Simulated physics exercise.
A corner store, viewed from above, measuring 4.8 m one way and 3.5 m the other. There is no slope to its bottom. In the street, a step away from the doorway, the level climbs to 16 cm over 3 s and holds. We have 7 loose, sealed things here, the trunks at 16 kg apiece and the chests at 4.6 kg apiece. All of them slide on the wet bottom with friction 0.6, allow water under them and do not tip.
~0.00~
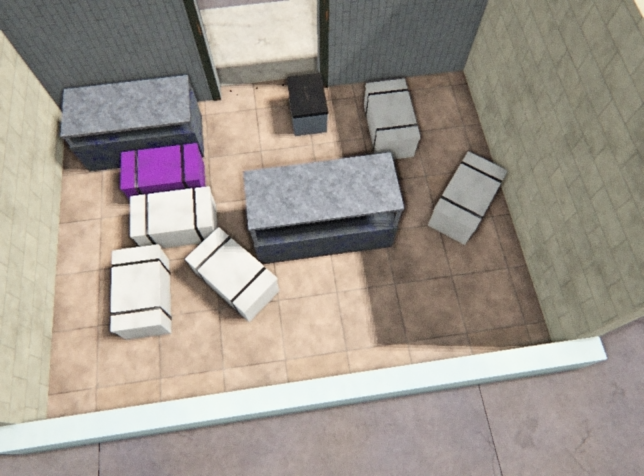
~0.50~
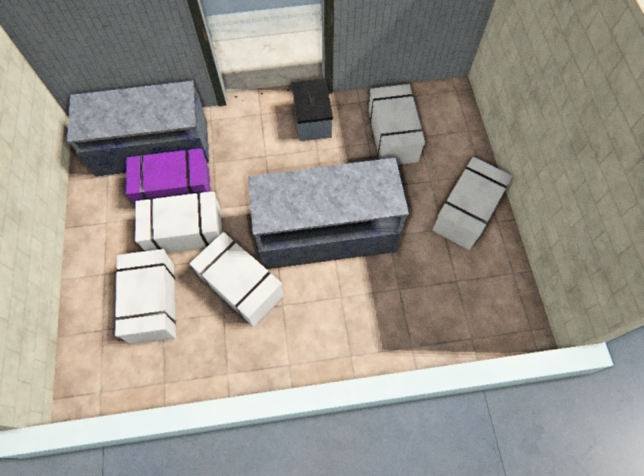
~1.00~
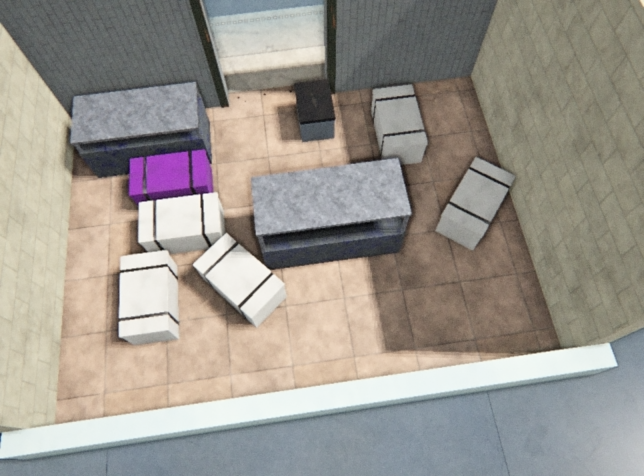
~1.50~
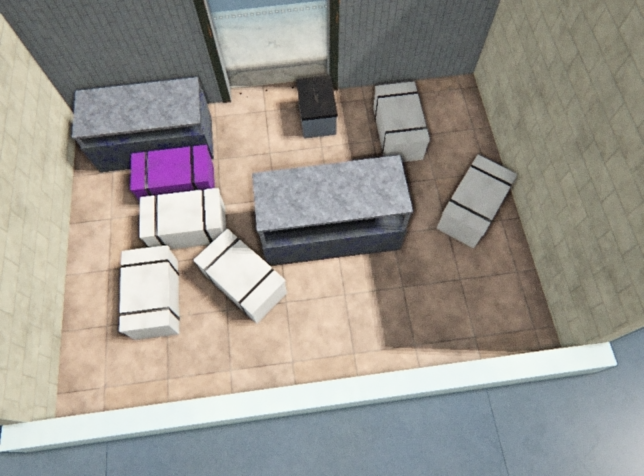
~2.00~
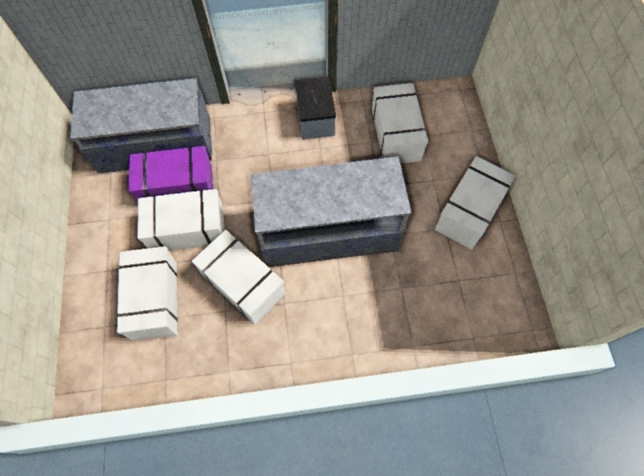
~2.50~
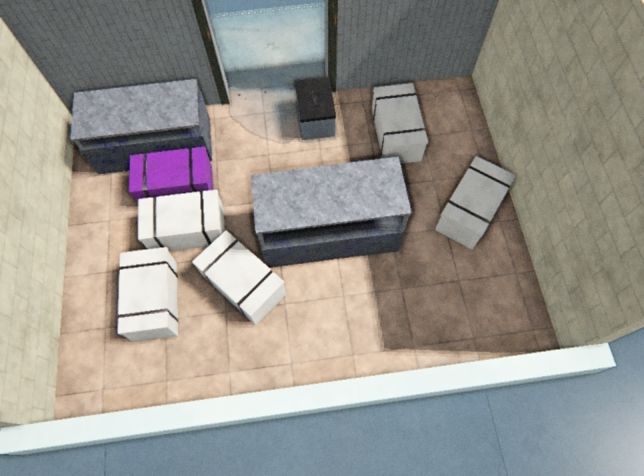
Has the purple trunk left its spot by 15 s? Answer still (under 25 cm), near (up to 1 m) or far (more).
Near.
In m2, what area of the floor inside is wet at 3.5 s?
The covered patch comes to about 2.5 m2.
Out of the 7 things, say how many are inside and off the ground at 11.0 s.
Tally: 6 of them.
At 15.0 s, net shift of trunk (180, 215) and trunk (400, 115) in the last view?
100 cm, 50 cm.
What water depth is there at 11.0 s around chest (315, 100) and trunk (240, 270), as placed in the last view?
Roughly 6 and 5 cm.
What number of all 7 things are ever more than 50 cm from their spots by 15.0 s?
The count comes to 7.
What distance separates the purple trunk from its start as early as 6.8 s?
Shift by then: About 10 cm.
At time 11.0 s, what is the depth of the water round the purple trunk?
Around 6 cm.
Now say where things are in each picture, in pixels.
The first picture shows the purple trunk at (160, 166), on the bottom; water covers 0.0 m2; 0 of 7 have shifted.
The second picture shows the purple trunk at (165, 171) rests on the ground; 0.0 m2 under water; 0 of 7 have shifted.
The third picture shows the purple trunk at (168, 172) rests on the ground; water covers 0.0 m2; 0 of 7 have shifted.
The fourth picture shows the purple trunk at (169, 167) rests on the ground; water covers 0.0 m2; 0 of 7 have shifted.
The fifth picture shows the purple trunk at (168, 168), on the bottom; water covers 0.0 m2; 0 of 7 have shifted.
The sixth picture shows the purple trunk at (168, 169) rests on the ground; 0.4 m2 under water; 0 of 7 have shifted.
After 3.5 s the purple trunk is near (168, 169), 0.0 m from its start, aground; 0 afloat.
After 6.8 s the purple trunk is near (156, 169), 0.1 m from its start, aground; 1 afloat.
After 11.0 s the purple trunk is near (99, 174), 0.7 m from its start, afloat; 6 afloat.
After 15.0 s the purple trunk is near (101, 173), 0.7 m from its start, afloat; 7 afloat.
